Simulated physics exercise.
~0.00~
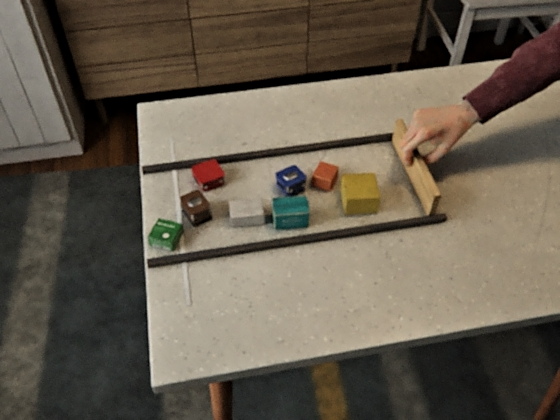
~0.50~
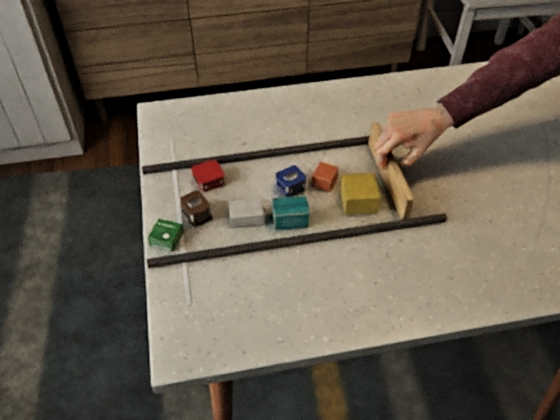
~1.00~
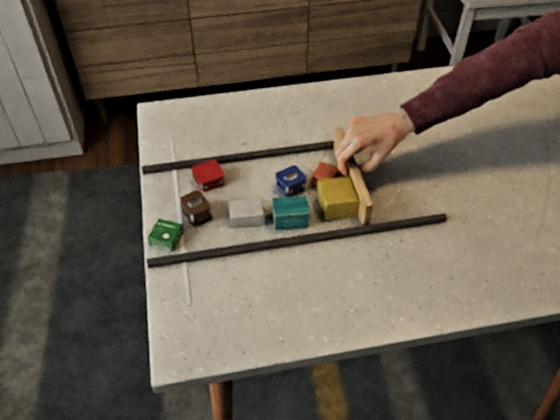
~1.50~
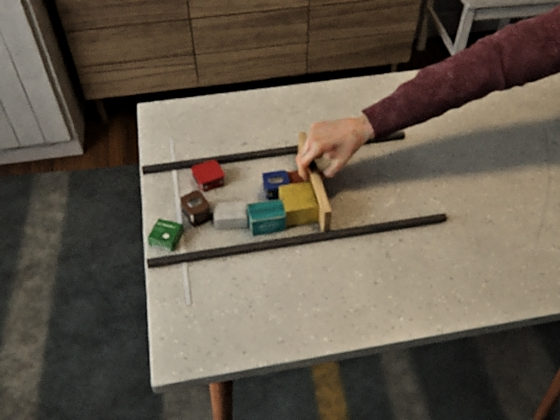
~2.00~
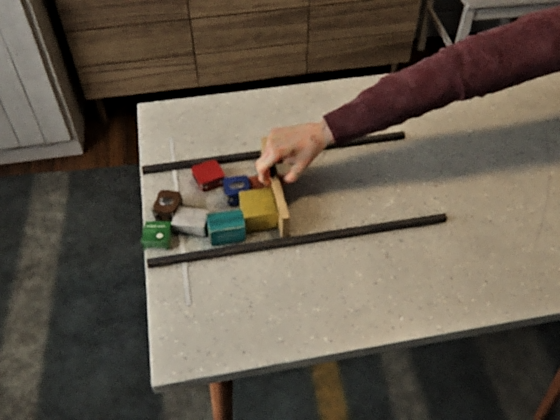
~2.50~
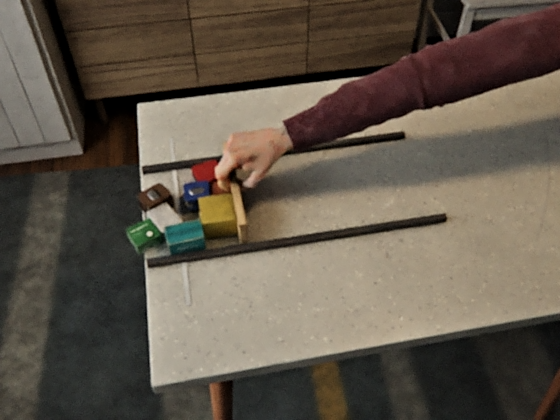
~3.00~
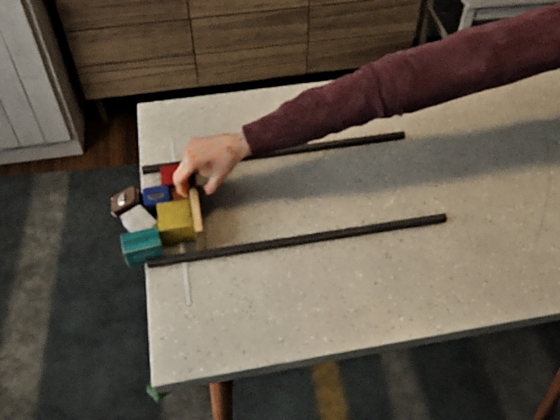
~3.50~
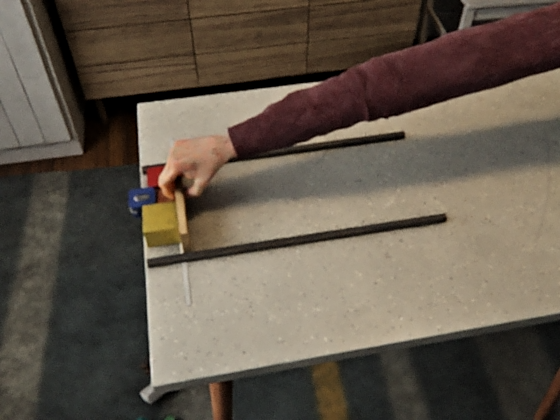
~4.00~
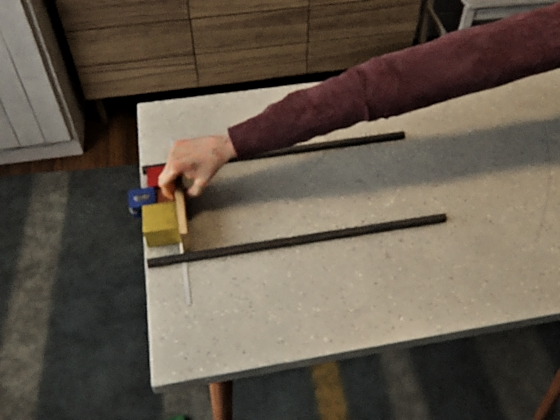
On a speckled tabletop between two dark rails, a hand slid an upright board left, bunching up eight small coloured objects and pushing the green, brown, white and turquoise ones off the end before stopping with the yellow block still at the edge.
